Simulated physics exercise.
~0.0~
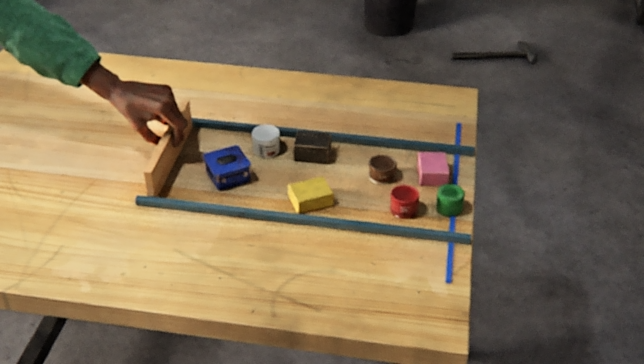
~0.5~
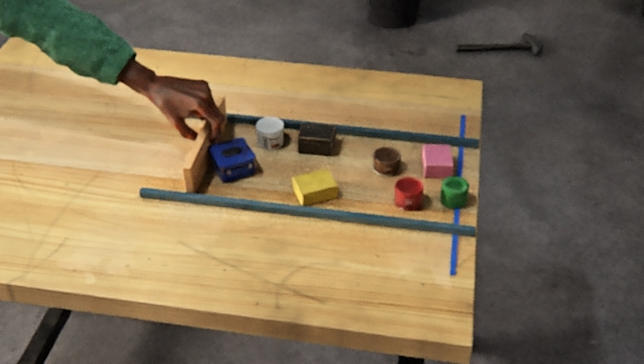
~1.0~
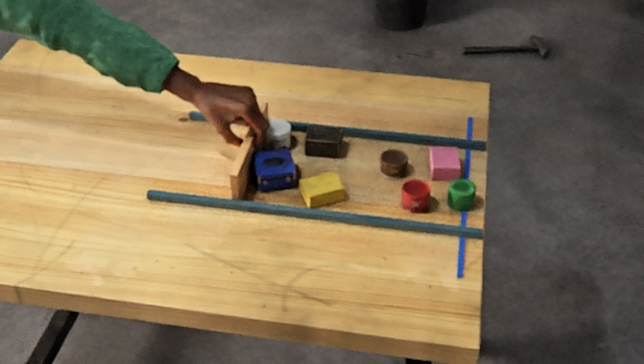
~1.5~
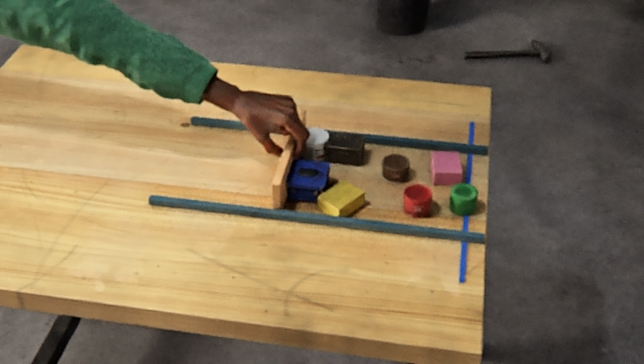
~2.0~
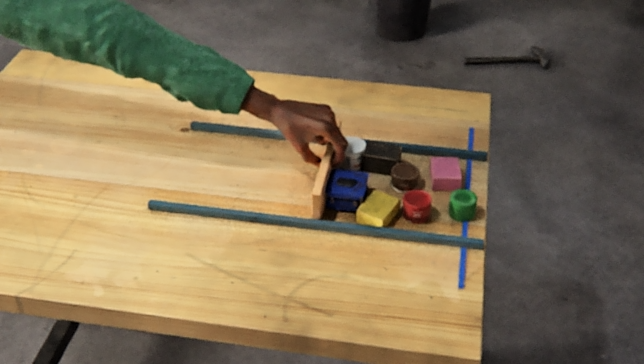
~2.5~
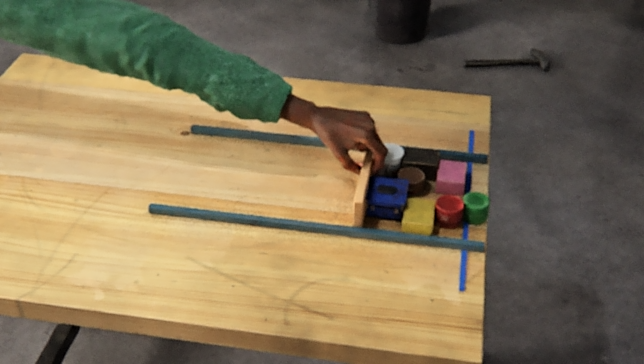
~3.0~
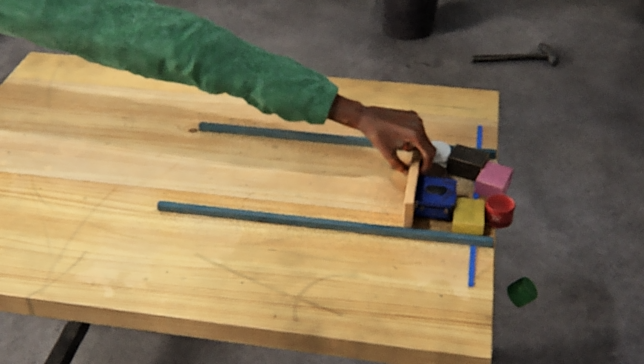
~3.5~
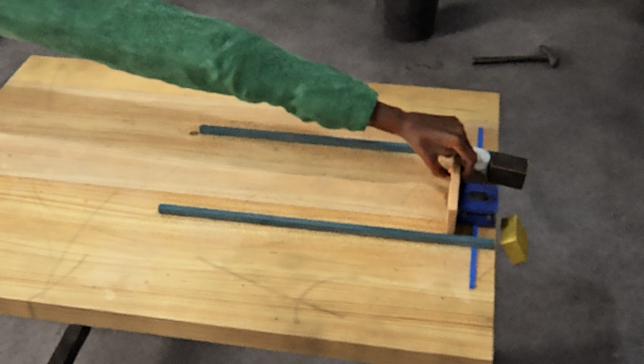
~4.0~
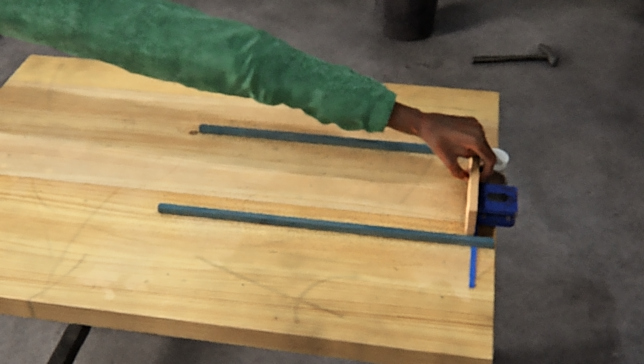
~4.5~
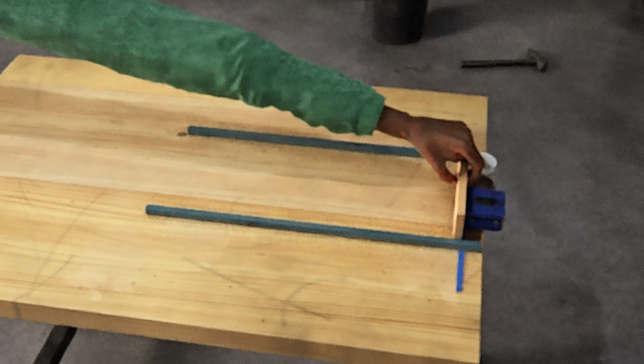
A hand in a green sleeve pushed an upright board rightward between two rails, gathering small blocks and tubs toward the table's edge, where the green lid and several others dropped off, leaving the blue piece jutting over the edge by the board.
